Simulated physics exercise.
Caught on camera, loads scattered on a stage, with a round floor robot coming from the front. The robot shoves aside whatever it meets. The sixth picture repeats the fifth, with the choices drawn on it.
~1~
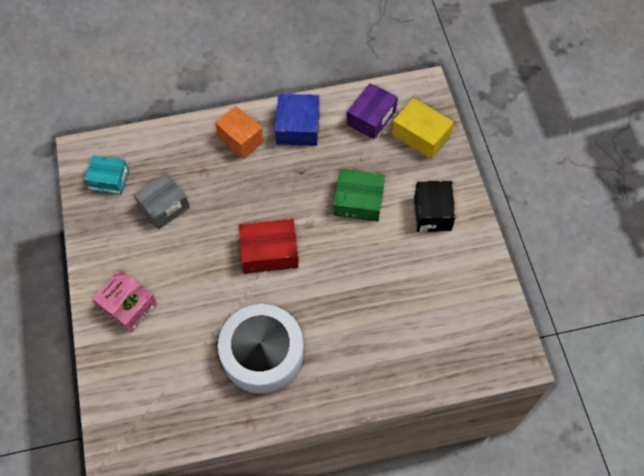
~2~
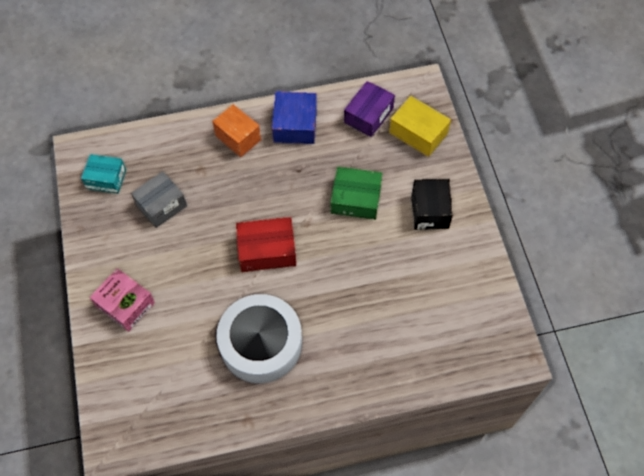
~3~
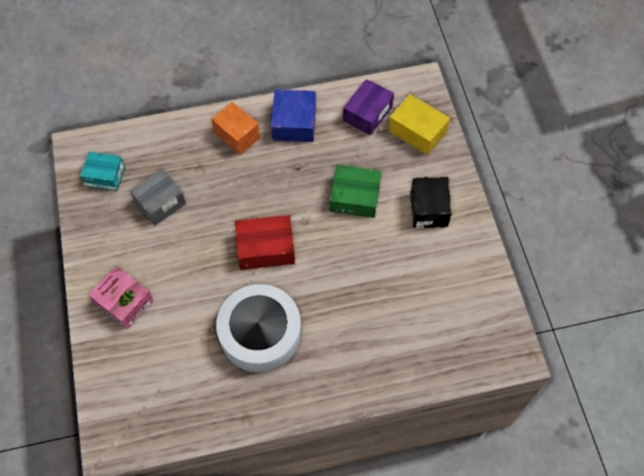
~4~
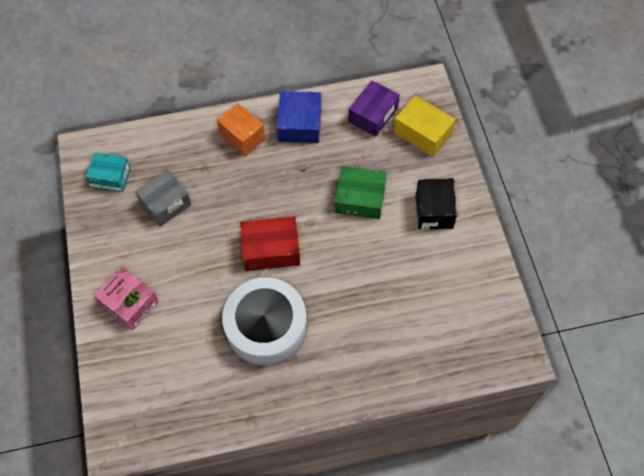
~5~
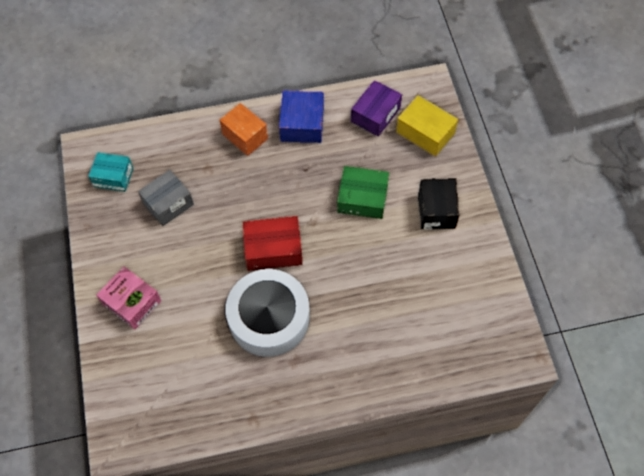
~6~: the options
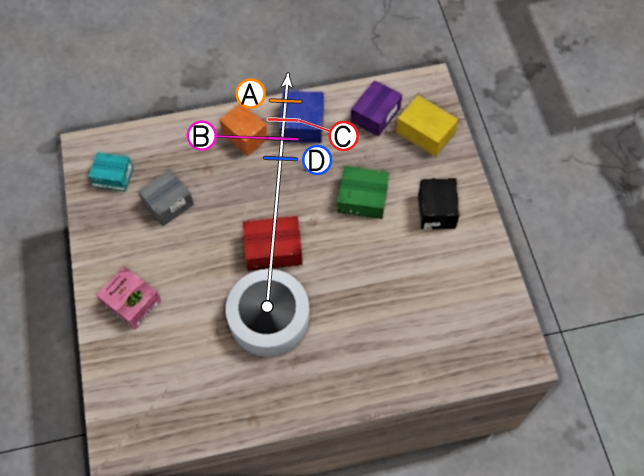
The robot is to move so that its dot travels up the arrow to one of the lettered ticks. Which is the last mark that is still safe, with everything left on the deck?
Up to mark D.
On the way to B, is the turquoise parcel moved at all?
No.
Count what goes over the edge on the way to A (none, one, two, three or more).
By then, two.
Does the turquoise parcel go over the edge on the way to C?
No.
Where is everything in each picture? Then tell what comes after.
In the first frame, grey parcel (162, 201); green parcel (359, 195); yellow crate (422, 128).
In the second frame, robot (260, 338); blue crate (295, 118).
In the third frame, robot (260, 328); orange crate (236, 128).
In the fourth frame, robot (265, 321); pink box (127, 299).
In the fifth frame, robot (268, 313); black parcel (439, 204); grey parcel (166, 198); green parcel (363, 193).
On the marked copy, A at (286, 101); B at (282, 139); C at (284, 120); D at (281, 159); the arrow from (267, 307) to (288, 74); the white dot at (267, 307).
With D. Early on, robot (274, 256); red parcel (278, 203); blue crate (302, 117).
Further on, robot (279, 202); red parcel (284, 154); blue crate (302, 117).
At the end, robot (282, 167); blue crate (312, 89); orange crate (240, 125); nothing has fallen.
As for the rest, A drops the red parcel and blue crate; B drops the blue crate; C drops the red parcel and blue crate.
